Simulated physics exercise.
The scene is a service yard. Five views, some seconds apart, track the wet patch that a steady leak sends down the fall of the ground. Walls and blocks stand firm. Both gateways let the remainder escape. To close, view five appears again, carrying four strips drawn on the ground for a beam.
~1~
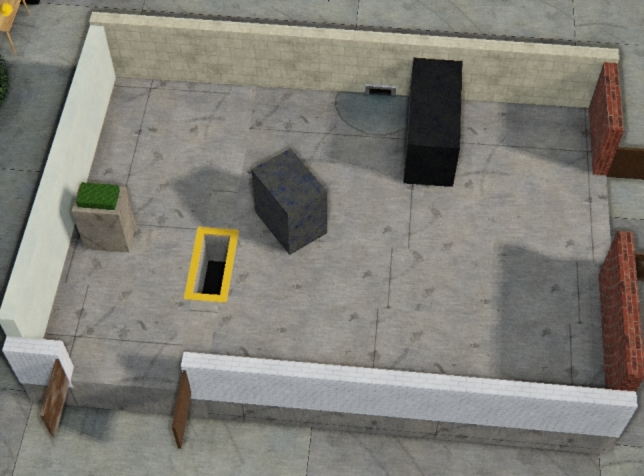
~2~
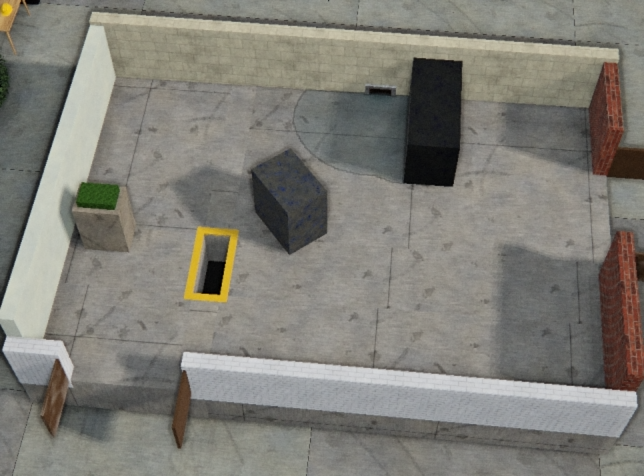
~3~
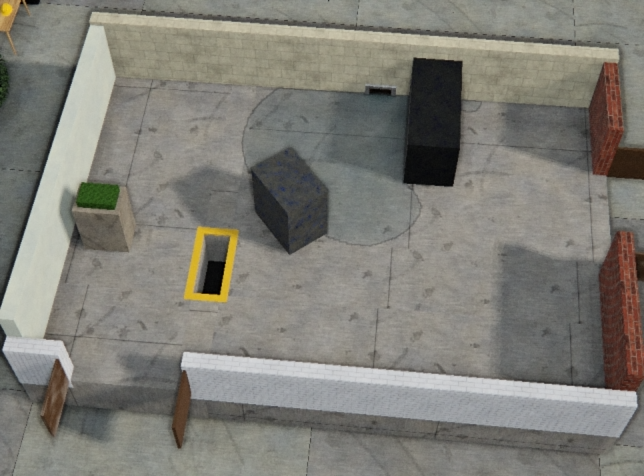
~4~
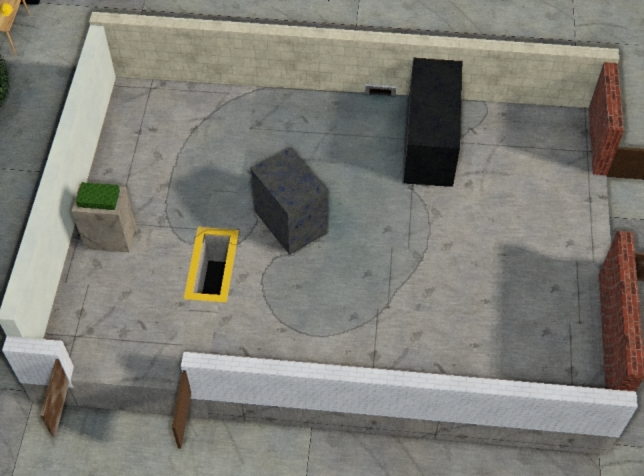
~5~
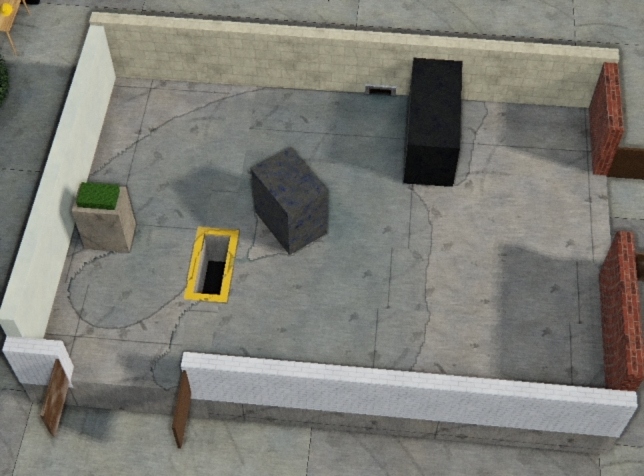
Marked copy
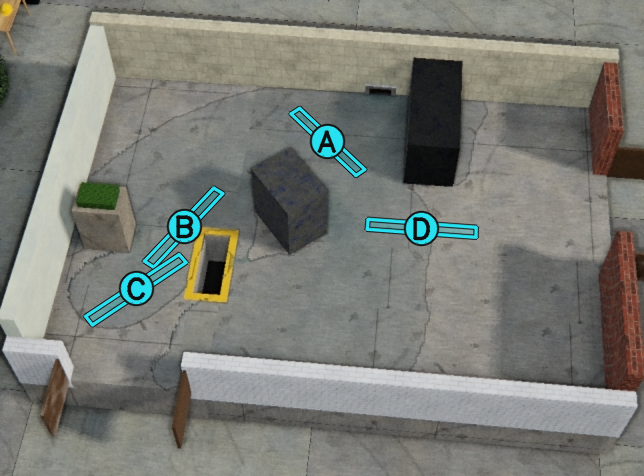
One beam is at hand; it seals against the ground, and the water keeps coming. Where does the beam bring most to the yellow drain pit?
I would pick spot B.
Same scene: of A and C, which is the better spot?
Spot C.
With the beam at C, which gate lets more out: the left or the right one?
More leaves on the left.
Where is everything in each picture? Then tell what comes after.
Outfall at (381, 90); yellow drain pit at (212, 264); open gate at (132, 372); open gate at (596, 223); 2 % of the ground under water, visible out to (400, 126); yellow drain pit still dry, in the first frame.
In the second frame, 7 % of the ground under water, visible out to (389, 174); yellow drain pit still dry.
In the third frame, 16 % of the ground under water, visible out to (366, 240); yellow drain pit still dry.
In the fourth frame, 29 % of the ground under water, visible out to (308, 326); yellow drain pit still dry.
In the fifth frame, 48 % of the ground under water, visible out to (78, 297); yellow drain pit taking water.
In cyan, A from (295, 111) to (360, 172); B from (149, 264) to (218, 190); C from (89, 320) to (182, 258); D from (367, 224) to (476, 232).
With A, about 9 % of the stream goes into the yellow drain pit, about 91 % out by the gates.
With B, about 18 % of the stream goes into the yellow drain pit, about 81 % out by the gates.
With C, about 14 % of the stream goes into the yellow drain pit, about 85 % out by the gates.
With D, about 11 % of the stream goes into the yellow drain pit, about 88 % out by the gates.
